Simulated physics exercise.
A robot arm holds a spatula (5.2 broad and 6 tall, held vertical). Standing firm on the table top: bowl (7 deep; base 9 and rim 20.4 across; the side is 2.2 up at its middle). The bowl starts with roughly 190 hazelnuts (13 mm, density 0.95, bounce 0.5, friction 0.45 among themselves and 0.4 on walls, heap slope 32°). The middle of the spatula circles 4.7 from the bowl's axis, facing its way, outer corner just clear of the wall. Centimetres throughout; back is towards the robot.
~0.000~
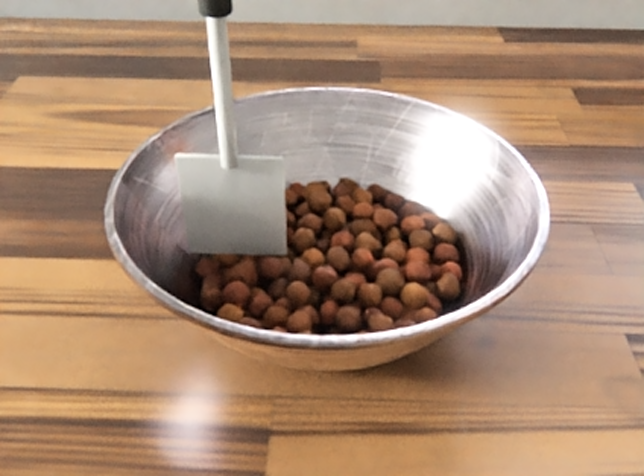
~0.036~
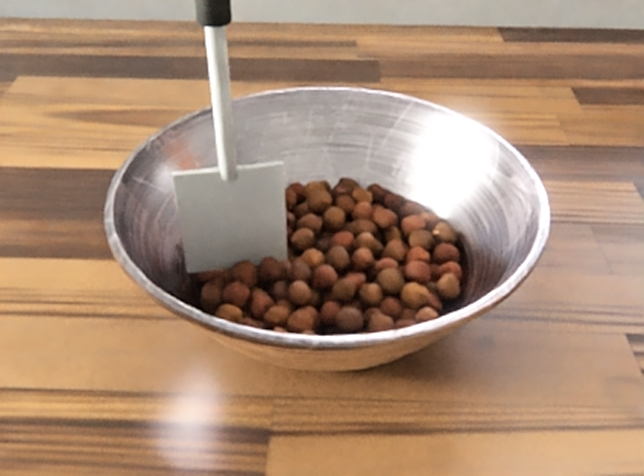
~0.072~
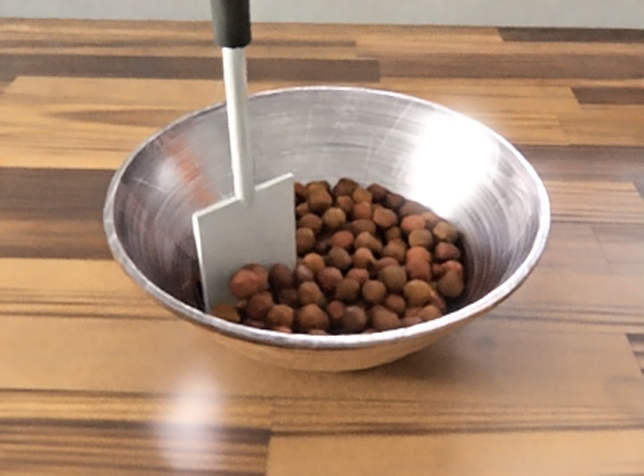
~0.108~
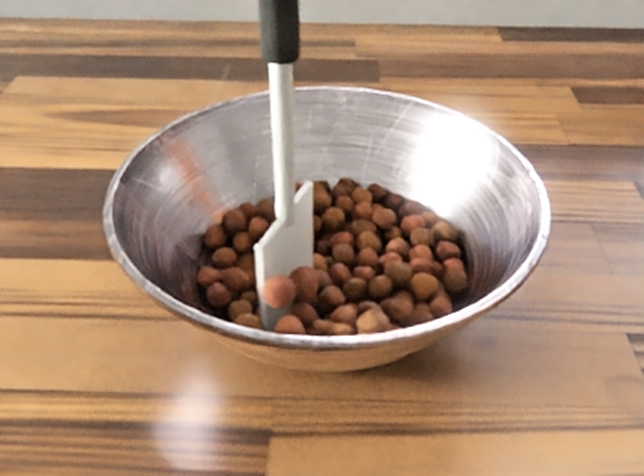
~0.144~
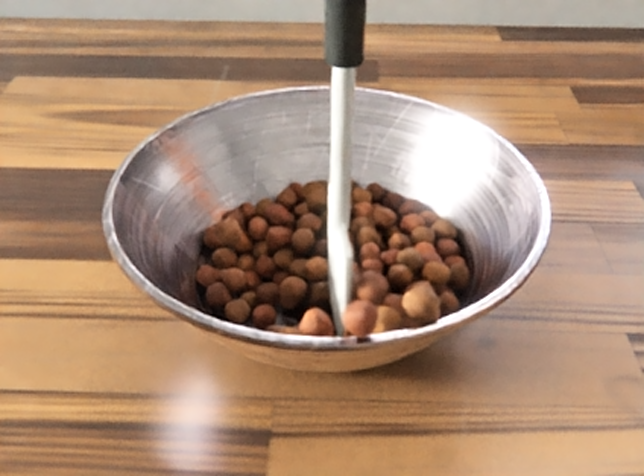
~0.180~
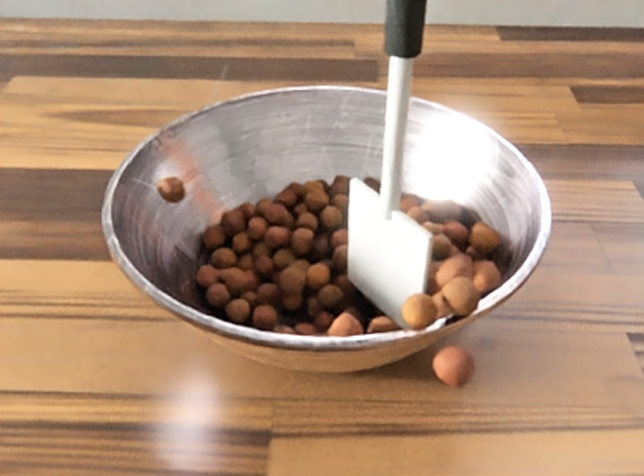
On a striped wooden table top, a spatula dipped into a metal bowl of brown nuts and swept round from the left to the right, turning as it pushed them, and one nut went over the rim.
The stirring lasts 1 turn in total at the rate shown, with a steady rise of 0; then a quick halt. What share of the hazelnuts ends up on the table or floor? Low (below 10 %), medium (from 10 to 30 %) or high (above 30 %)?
Answer: Medium; from 10 to 30 % of the hazelnuts finish on the table or floor.
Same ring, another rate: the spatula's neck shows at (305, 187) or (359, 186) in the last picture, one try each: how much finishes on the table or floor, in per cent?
About 0 and 5 per cent.
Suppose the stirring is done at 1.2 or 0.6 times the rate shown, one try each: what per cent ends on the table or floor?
About 25 and 0 per cent.
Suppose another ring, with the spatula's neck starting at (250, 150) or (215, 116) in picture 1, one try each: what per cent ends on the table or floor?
About 5 and 10 per cent.
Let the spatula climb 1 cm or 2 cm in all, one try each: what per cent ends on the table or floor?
Some 10 and 5 per cent.
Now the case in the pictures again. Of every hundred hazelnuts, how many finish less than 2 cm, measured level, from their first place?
Roughly 15 per cent.
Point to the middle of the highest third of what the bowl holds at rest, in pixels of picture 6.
Near (261, 299).
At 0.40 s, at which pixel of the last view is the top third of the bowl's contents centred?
Around (244, 153).
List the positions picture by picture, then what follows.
The spatula neck at (227, 129), 0° round; upper third of the load around (344, 259), from x 210 to 450, top at y 190; 190 in the bowl, in the first picture.
The spatula neck at (226, 140), 13° round; upper third of the load around (344, 259), from x 210 to 450, top at y 190, in the second picture.
The spatula neck at (243, 165), 41° round; upper third of the load around (341, 268), from x 210 to 450, top at y 190, in the third picture.
The spatula neck at (285, 183), 70° round; upper third of the load around (343, 275), from x 210 to 455, top at y 190, in the fourth picture.
The spatula neck at (341, 188), 98° round; upper third of the load around (369, 271), from x 210 to 460, top at y 190, in the fifth picture.
The spatula neck at (392, 177), 127° round; upper third of the load around (425, 260), from x 175 to 485, top at y 185; 189 in the bowl, 1 in flight or on the tool, in the sixth picture.
After 0.29 s, 214° round, highest piece 10 above the table; 184 in the bowl, 2 on the table or floor, 4 in flight or on the tool.
After 0.40 s, 301° round, highest piece 10 above the table; 170 in the bowl, 7 on the table or floor, 13 in flight or on the tool.
After 0.65 s, 0° round, highest piece 6 above the table; 158 in the bowl, 32 on the table or floor.
After 1.35 s, 0° round, highest piece 5 above the table; 158 in the bowl, 32 on the table or floor.
In the end, 158 in the bowl, 32 on the table or floor. That is 17 % on the table or floor.
